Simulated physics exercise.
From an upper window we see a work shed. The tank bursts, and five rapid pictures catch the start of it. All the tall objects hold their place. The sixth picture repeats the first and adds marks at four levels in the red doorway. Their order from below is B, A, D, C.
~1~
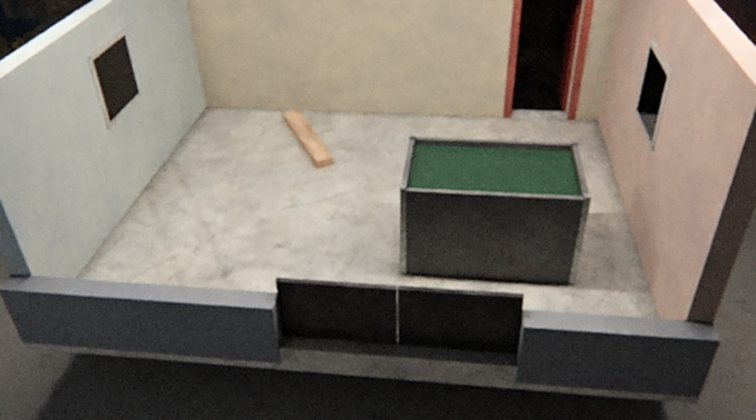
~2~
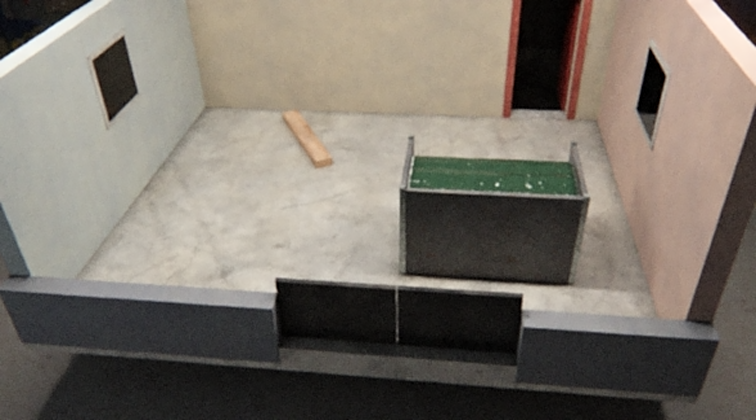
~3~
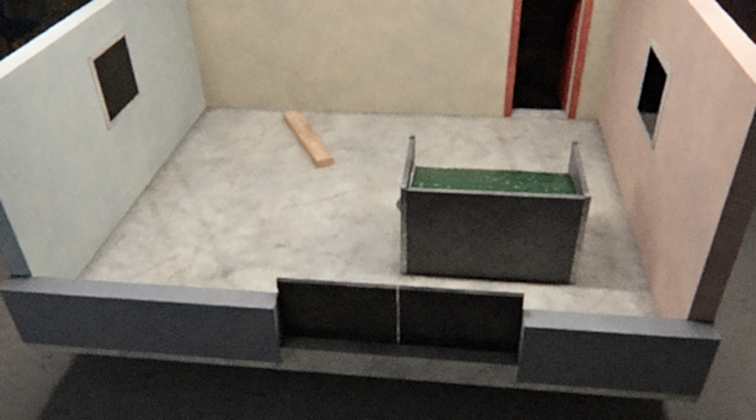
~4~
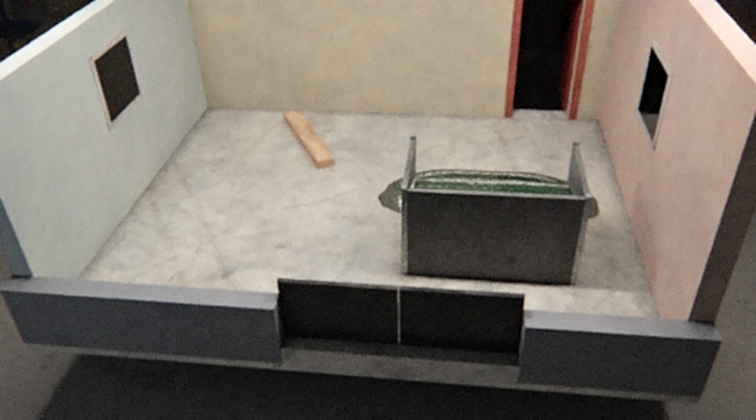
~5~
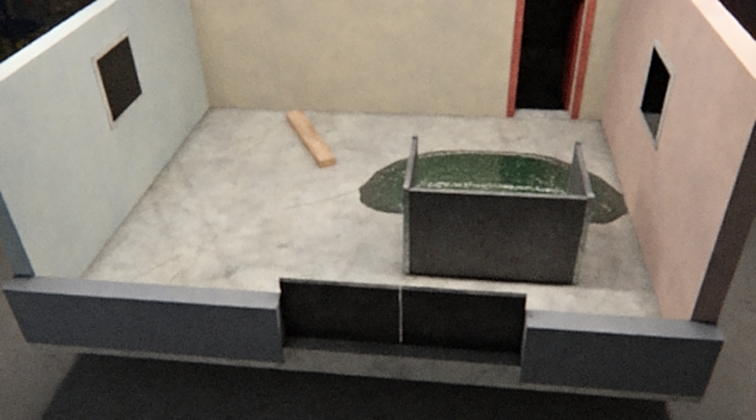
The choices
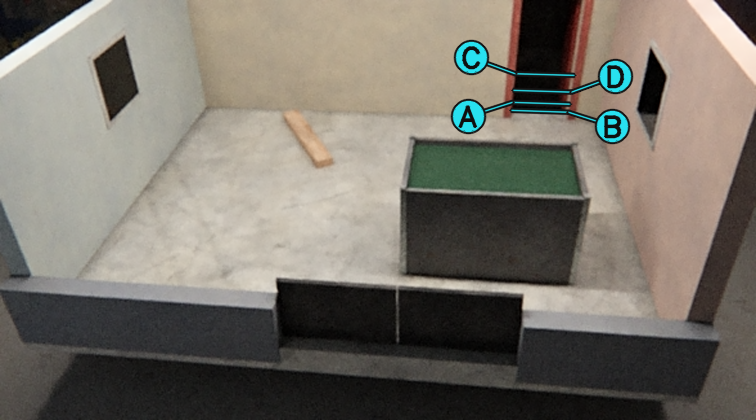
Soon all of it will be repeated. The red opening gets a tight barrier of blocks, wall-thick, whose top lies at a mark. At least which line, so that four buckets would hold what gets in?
I would pick mark D.
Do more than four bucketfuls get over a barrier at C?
No, not at all.
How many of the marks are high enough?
Two.
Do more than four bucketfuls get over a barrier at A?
Yes, that goes wrong.
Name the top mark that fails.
A.
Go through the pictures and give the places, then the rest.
Water in the tank at rest, its middle at (492, 172); foot of the red doorway at (539, 118); shut gate at (398, 297).
Water covers 2 % of the ground, its front hidden from here.
Water covers 4 % of the ground, its front hidden from here.
Water covers 9 % of the ground and shows as far out as (394, 190).
Water covers 15 % of the ground and shows as far out as (513, 154).
On the marked copy, A at (540, 103); B at (539, 111); C at (544, 74); D at (542, 91); from the bottom up B, A, D, C.
For mark A, about 12 bucketfuls get in.
For mark B, dozens of bucketfuls pour in.
For mark C, nothing gets over.
For mark D, a bucket or two gets in.
